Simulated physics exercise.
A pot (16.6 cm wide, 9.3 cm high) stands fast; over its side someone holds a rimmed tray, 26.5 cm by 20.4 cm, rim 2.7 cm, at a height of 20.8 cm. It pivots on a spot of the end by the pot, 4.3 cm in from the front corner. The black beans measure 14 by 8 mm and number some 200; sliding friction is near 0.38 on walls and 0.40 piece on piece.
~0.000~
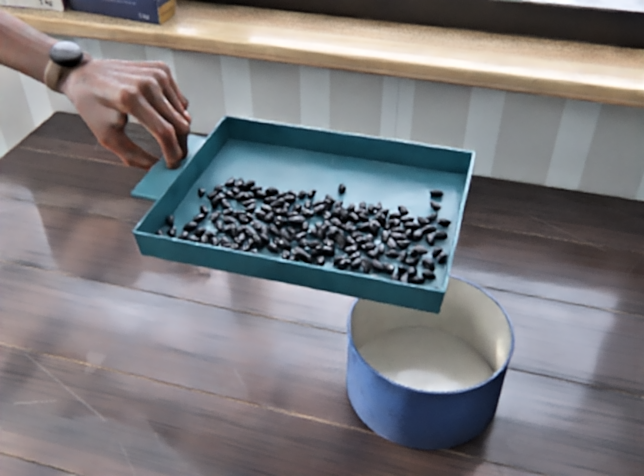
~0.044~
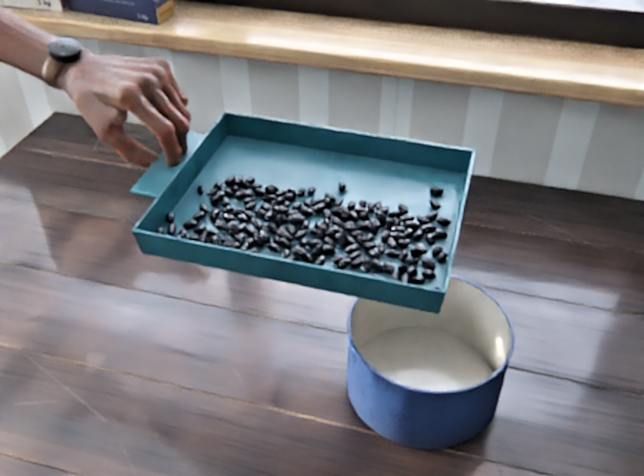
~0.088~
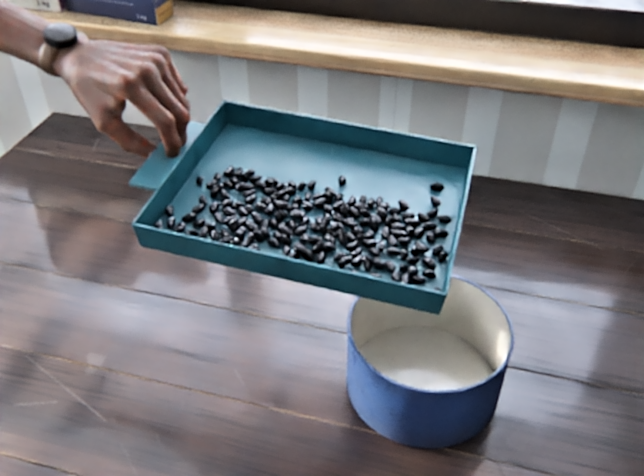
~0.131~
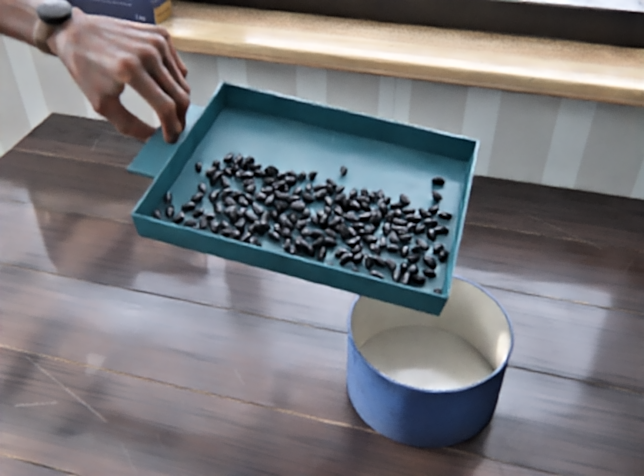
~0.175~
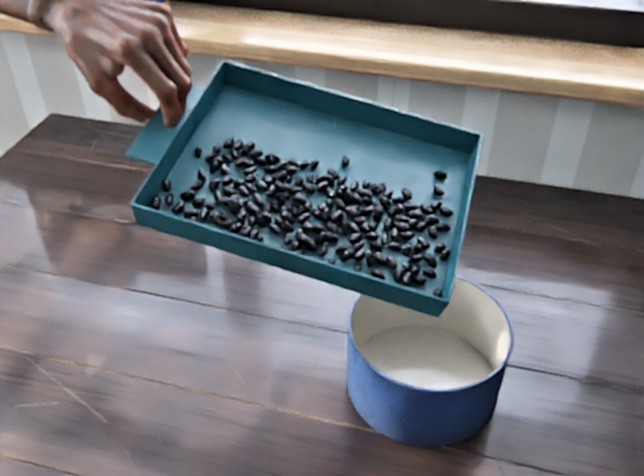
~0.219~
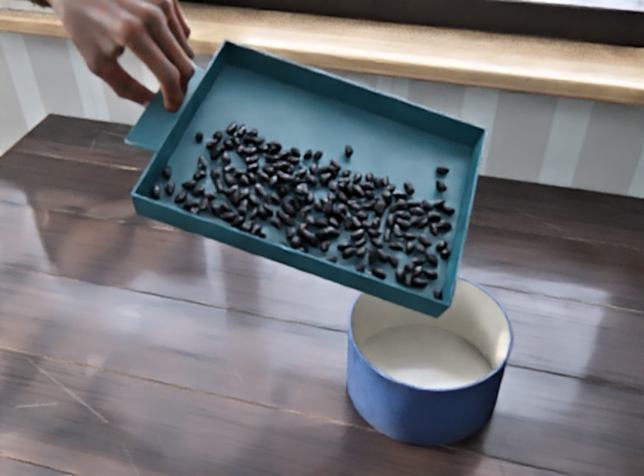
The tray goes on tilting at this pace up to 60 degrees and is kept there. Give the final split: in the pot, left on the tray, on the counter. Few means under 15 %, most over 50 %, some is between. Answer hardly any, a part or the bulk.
Pot: Hardly any, tray: The bulk, counter: A part.
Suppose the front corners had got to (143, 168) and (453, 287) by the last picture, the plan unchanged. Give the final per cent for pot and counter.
Pot 5, counter 15.
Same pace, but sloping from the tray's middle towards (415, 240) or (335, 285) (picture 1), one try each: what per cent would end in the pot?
About 5 and 0 per cent.
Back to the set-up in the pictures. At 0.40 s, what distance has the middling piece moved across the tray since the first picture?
About 2 cm.
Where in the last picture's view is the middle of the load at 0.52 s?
At about (371, 224).
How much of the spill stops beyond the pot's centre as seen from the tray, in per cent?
About 80 per cent.
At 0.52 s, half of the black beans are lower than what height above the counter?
About 28 cm.
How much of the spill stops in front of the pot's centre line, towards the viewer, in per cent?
Some 90 per cent.
Then, at 0.40 s, tilt 41 degrees; the tray holds 100 %, the pot 0 %.
After 0.52 s, tilt 55 degrees; the tray holds 100 %, the pot 0 %.
Then, at 0.77 s, tilt 60 degrees; the tray holds 95 %, the pot 0 %.
At rest (2.5 s), pot 0 %, tray 70 %, counter 30 %.
